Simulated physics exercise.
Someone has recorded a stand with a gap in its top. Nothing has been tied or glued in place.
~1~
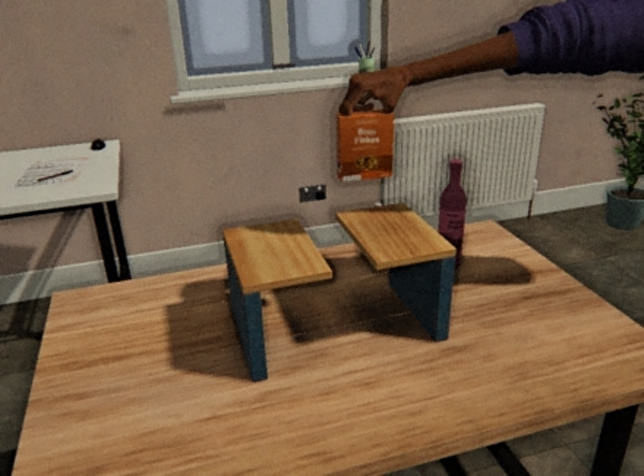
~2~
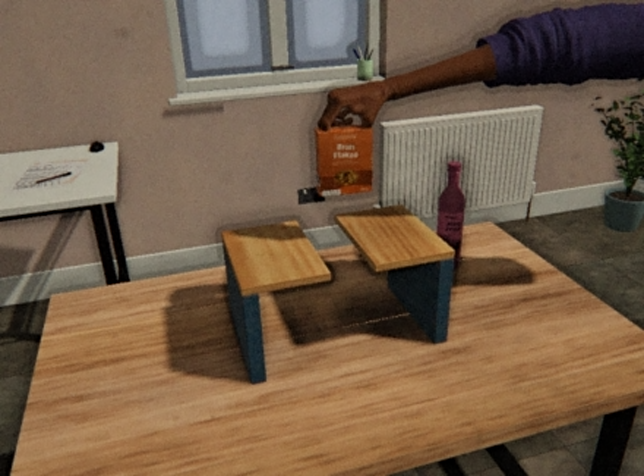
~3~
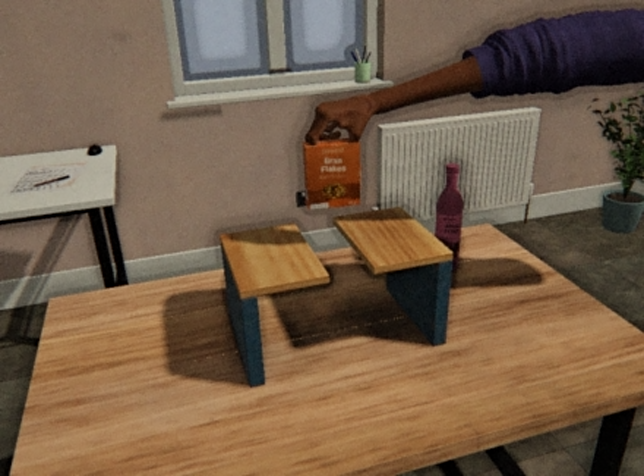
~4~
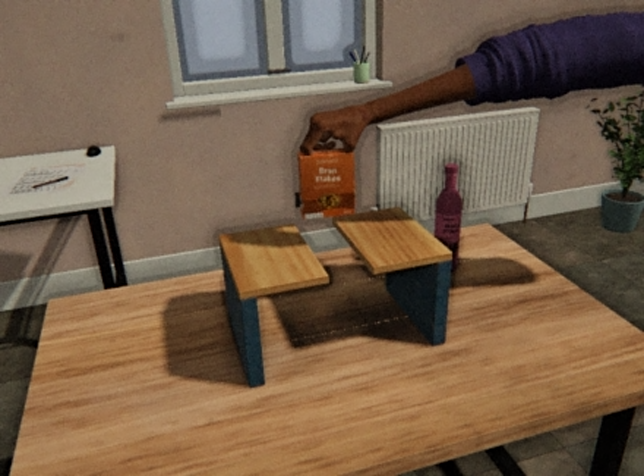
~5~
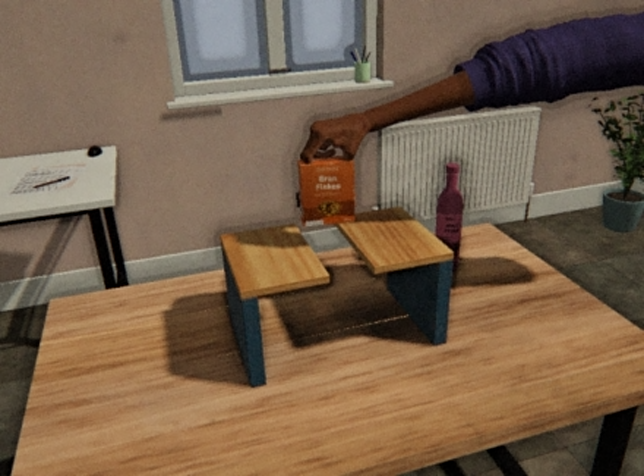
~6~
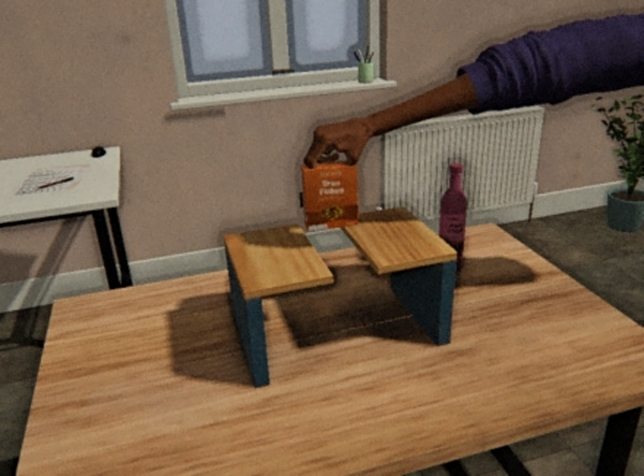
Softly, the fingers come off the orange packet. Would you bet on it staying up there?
It remains up top.
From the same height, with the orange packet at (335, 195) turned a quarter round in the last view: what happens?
It falls clear through.
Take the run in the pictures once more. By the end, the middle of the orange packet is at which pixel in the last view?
At about (331, 215).
Then, 0.20 s on from there, orange packet shifted a little near (331, 215).
Then, 0.60 s on from there, orange packet resting near (331, 215).
In the end, moved from the start, orange packet; pink bottle unmoved. At the end, from the last picture's camera, orange packet near (331, 215). The packet stays on top.
